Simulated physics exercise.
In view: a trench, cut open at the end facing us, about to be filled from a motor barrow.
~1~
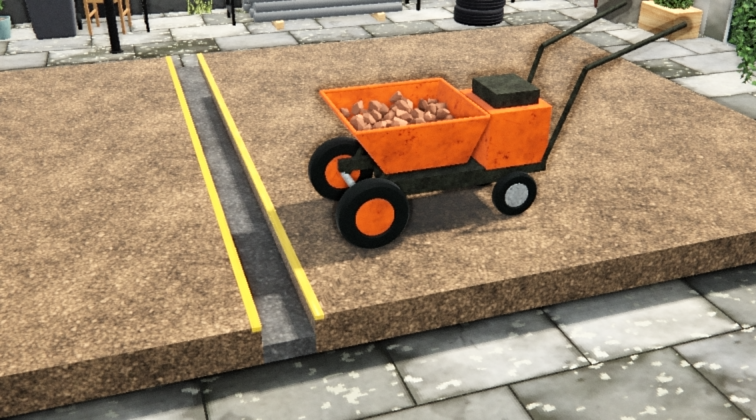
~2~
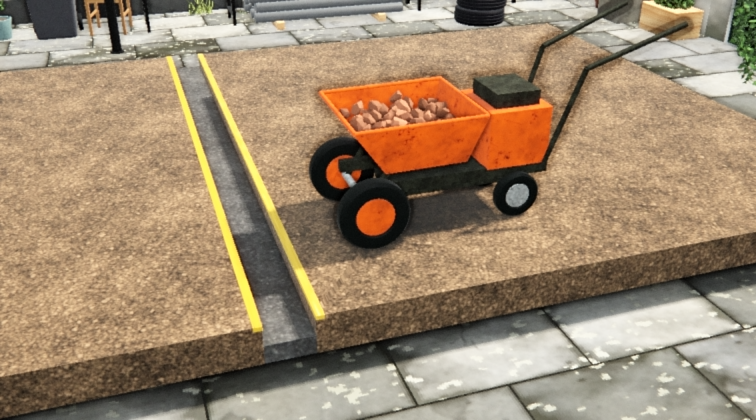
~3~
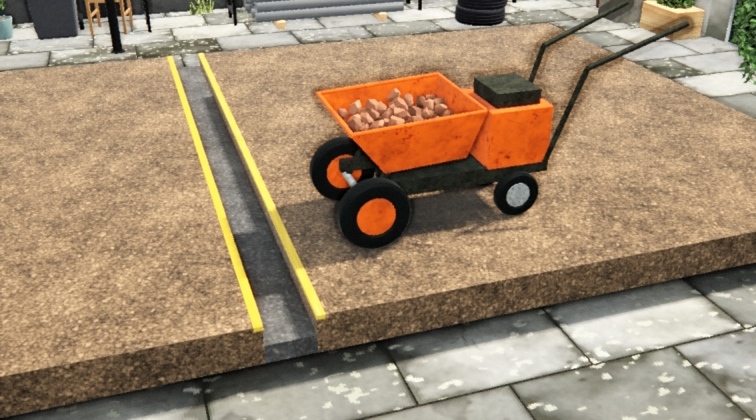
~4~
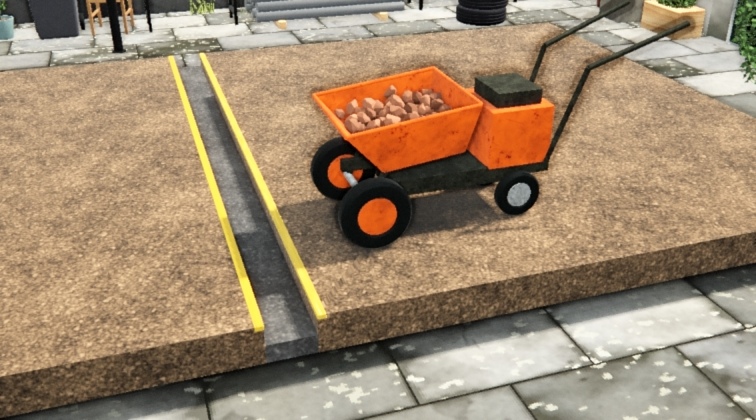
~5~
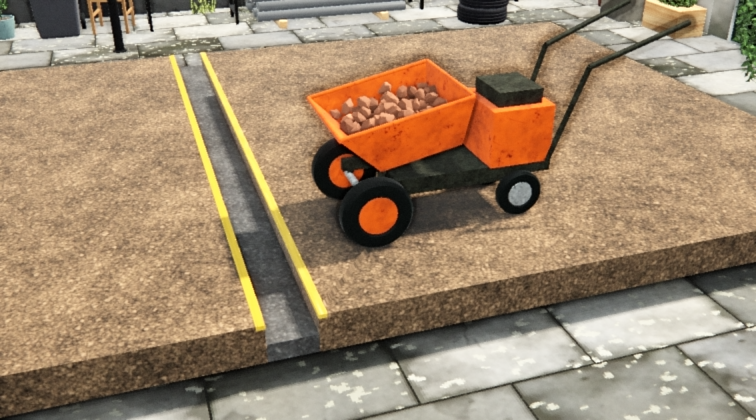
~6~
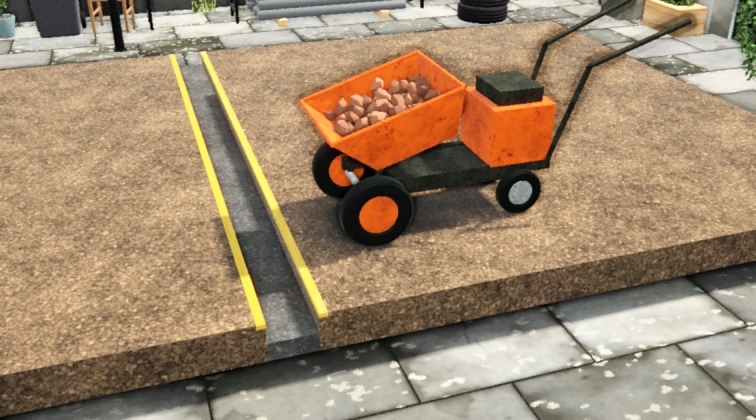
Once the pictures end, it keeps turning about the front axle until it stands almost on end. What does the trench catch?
Between the edges lies the larger part of the load.
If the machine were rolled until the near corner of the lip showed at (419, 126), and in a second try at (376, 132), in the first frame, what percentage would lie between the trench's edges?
The first gives 40 %, the second 80 %.
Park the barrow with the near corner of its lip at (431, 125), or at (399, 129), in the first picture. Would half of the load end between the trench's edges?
One: Under half. Two: The larger part.
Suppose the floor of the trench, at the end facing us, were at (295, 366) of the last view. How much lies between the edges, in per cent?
About 80 per cent.
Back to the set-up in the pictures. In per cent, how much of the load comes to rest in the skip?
Some 0 per cent.
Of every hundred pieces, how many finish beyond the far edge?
About 30 per cent.
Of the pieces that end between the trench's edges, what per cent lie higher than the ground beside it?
About 30 per cent.
Soon, skip tipped steeply; all in the skip.
A while on, skip tipped right over; about two thirds in the skip; about a quarter in or heaped over the trench; a small part beyond it; a stray few falling.
Towards the end, skip tipped right over; a stray few in the skip; about two thirds in or heaped over the trench; about a quarter beyond it.
Finally, skip tipped right over; about two thirds in or heaped over the trench; about a quarter beyond it.
